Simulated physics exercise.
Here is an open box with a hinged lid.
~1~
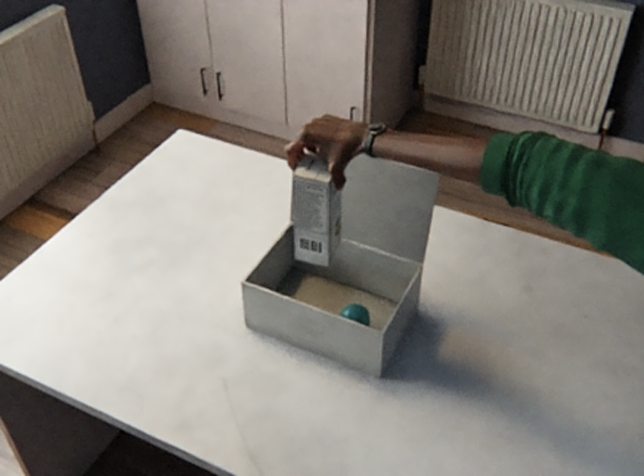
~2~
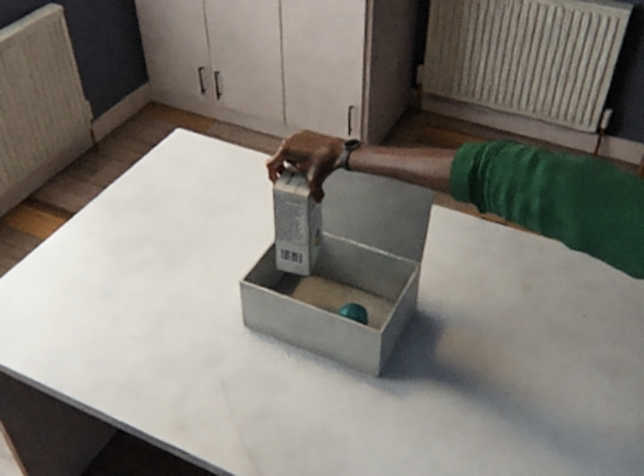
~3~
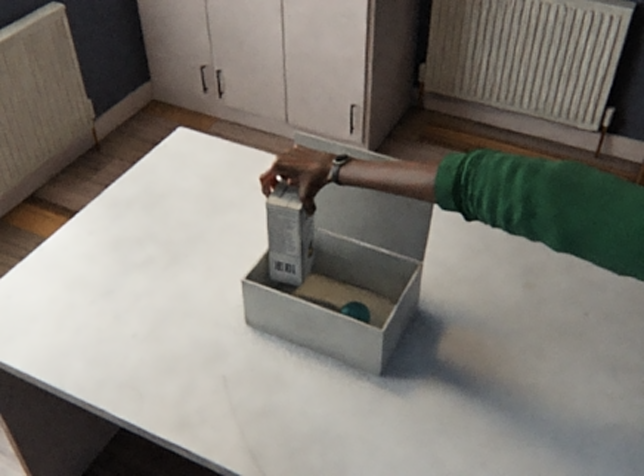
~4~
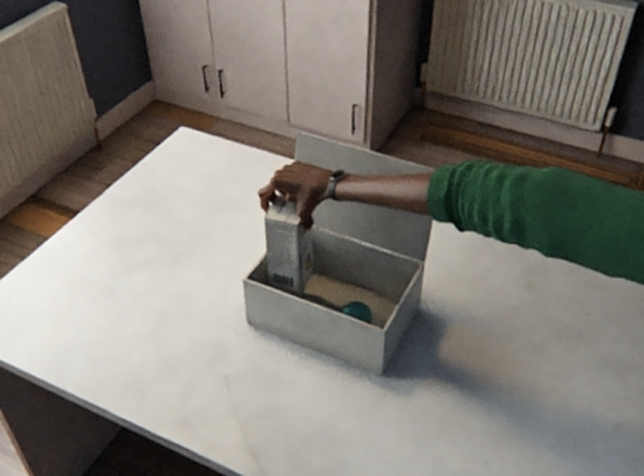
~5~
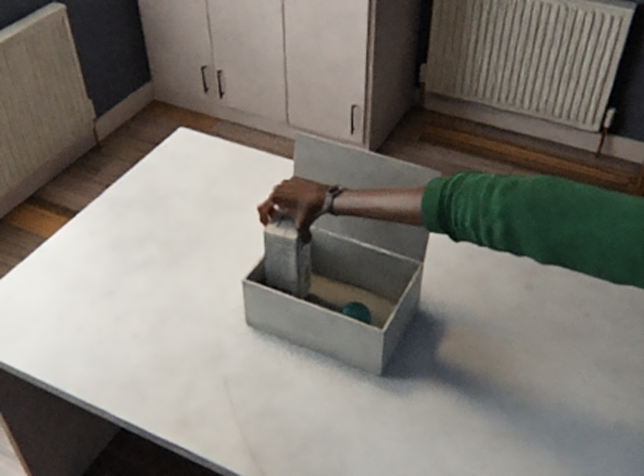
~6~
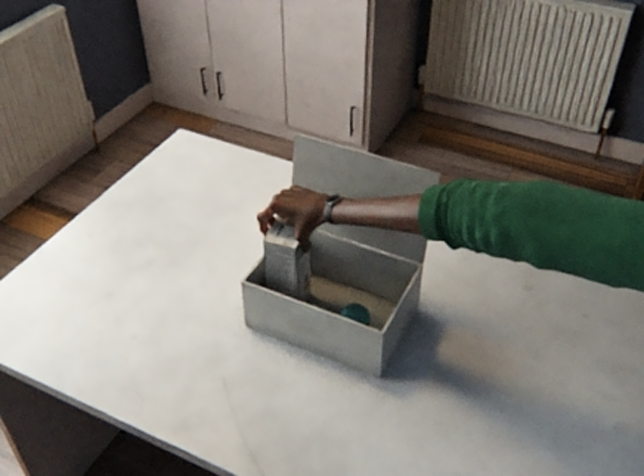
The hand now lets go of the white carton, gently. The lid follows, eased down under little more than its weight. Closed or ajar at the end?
Here the lid is held up.
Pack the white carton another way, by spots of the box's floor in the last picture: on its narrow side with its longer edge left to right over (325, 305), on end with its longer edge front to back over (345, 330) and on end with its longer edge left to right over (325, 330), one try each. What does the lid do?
First try: It shuts flat; second try: It sits on the rim; third try: It stays ajar.
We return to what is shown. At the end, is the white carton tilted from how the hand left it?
It keeps its pose.
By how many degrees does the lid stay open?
Some 50° above the rim.
Then, 1.10 s later than the last frame, lid starting down.
Then, 1.60 s later than the last frame, lid 59° above the rim.
Then, 3.50 s later than the last frame, lid 51° above the rim.
When it is over, lid 51° above the rim; both as before. End places, in pixels of the last picture, white carton near (288, 268).
